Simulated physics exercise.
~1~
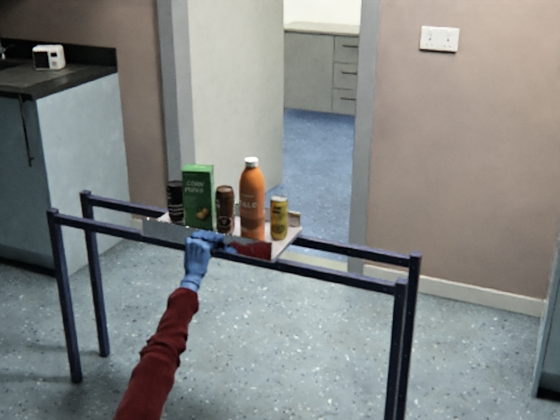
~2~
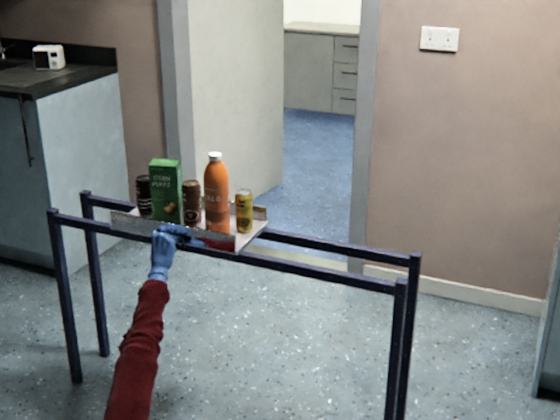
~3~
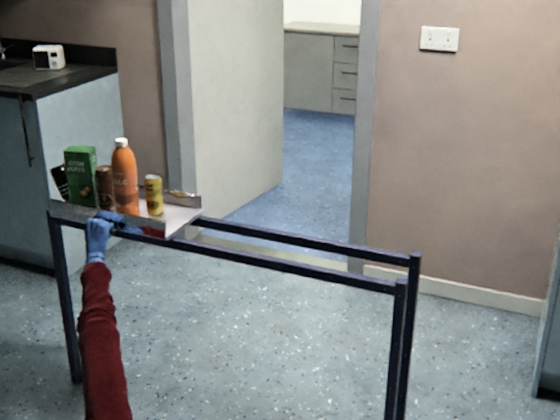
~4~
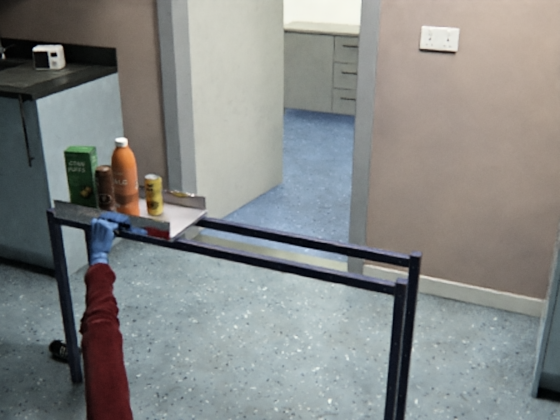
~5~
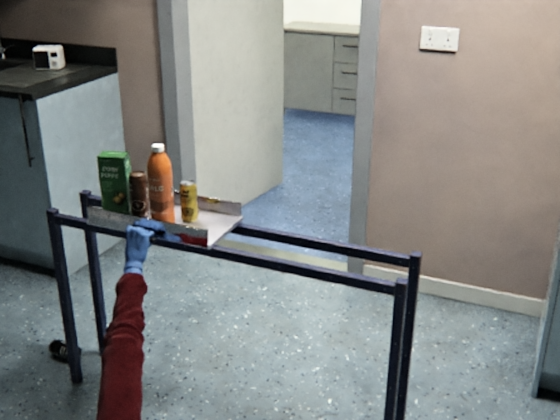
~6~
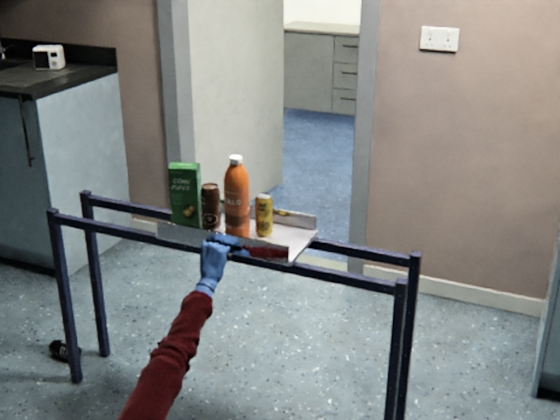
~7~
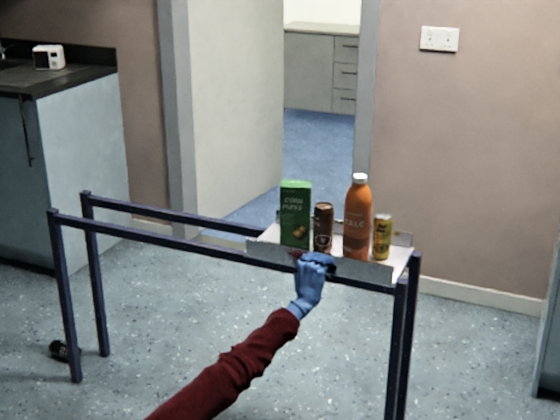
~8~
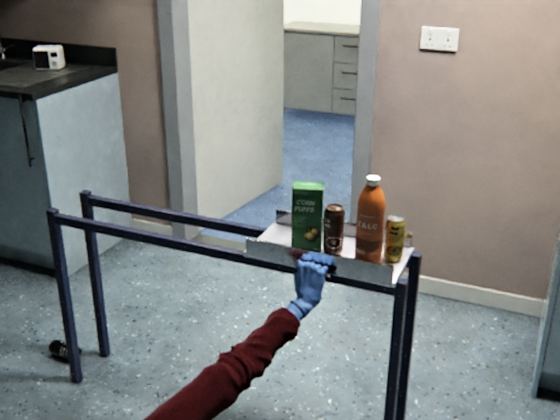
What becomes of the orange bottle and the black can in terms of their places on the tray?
The orange bottle keeps its spot on the tray and stays upright. The black can loses its place at the left end and ends up lying on the floor.
In a room with a speckled floor, beside an open doorway, a blue-gloved hand holds a shallow tray resting on a dark metal frame. Standing on it are a black can, a green carton, a brown can, an orange bottle and a yellow can. The hand moves the tray left to the end of the frame, where the black can leans at the tray's left edge and then ends up on its side on the floor. The hand then takes the tray back across to the far right. The black can stays on the floor, while the other four items still stand upright in their row on the tray.
